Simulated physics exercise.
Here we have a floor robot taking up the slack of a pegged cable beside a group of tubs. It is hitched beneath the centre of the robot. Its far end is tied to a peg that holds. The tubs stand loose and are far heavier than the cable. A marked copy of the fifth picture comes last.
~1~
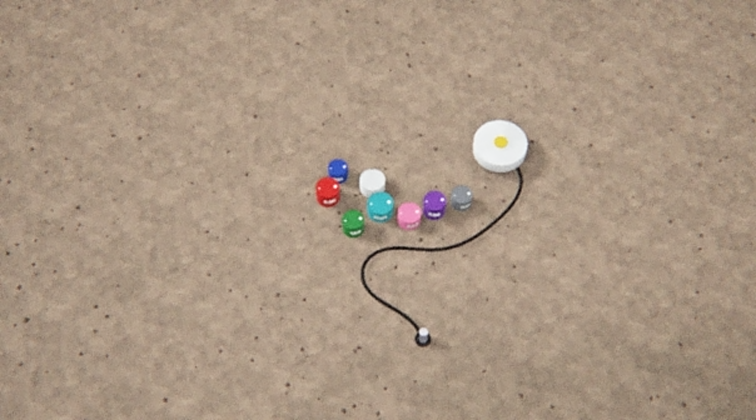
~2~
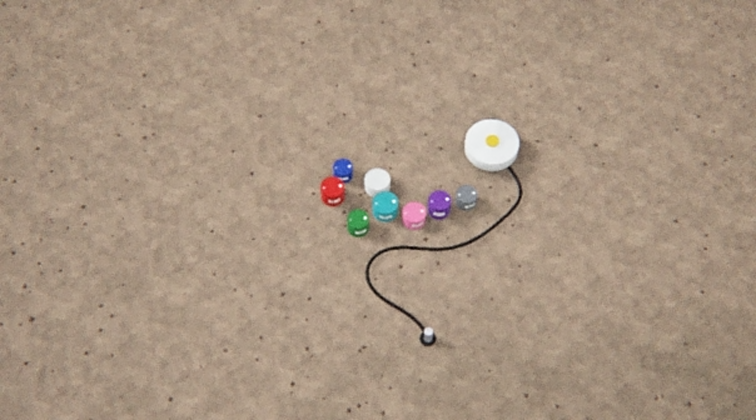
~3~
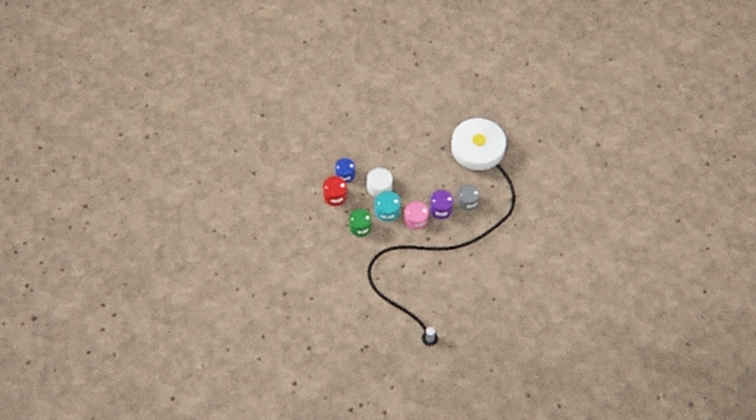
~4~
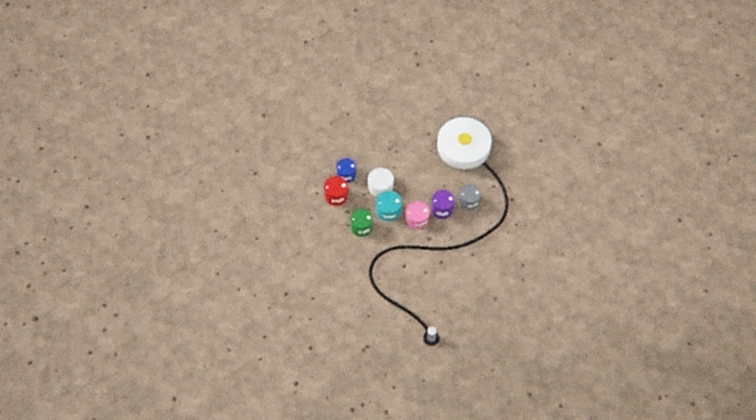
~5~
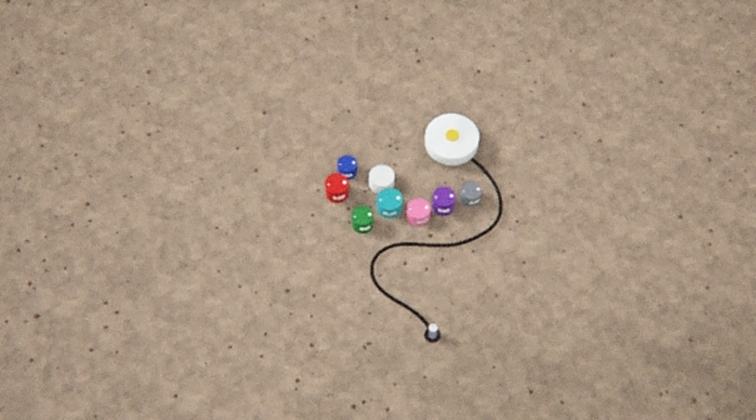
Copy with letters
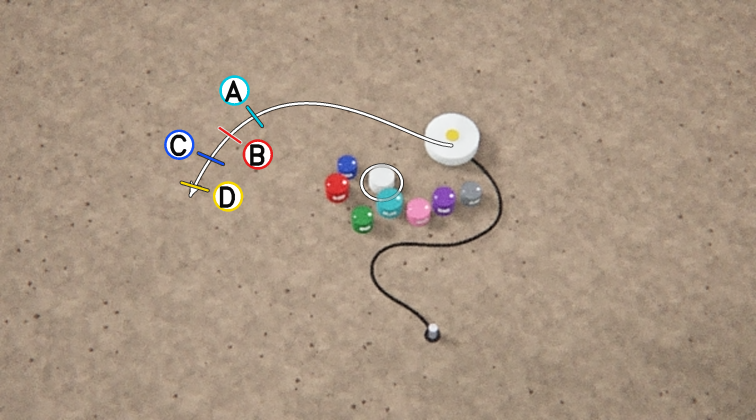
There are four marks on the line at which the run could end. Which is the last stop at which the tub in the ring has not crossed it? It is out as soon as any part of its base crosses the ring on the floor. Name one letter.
Mark A.
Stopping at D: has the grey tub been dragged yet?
Yes.
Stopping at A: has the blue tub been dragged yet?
No.
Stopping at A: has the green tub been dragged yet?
No.
On the marked copy, A at (255, 117); B at (230, 135); C at (211, 159); D at (195, 187); the ring at (382, 183); the route from (451, 146) via (297, 104) to (190, 196).
Taking A. A third of the way, robot (383, 116); white tub (382, 179).
Two thirds of the way, robot (314, 98); pink tub (414, 214); white tub (382, 179); purple tub (435, 204); grey tub (454, 197).
When it is over, robot (254, 111); turquoise tub (384, 205); pink tub (393, 225); white tub (380, 181); purple tub (413, 215); grey tub (405, 198); the white tub is still in its ring.
As for the rest, B drags the ringed tub to (370, 188); C drags the ringed tub to (362, 192); D drags the ringed tub to (354, 197).
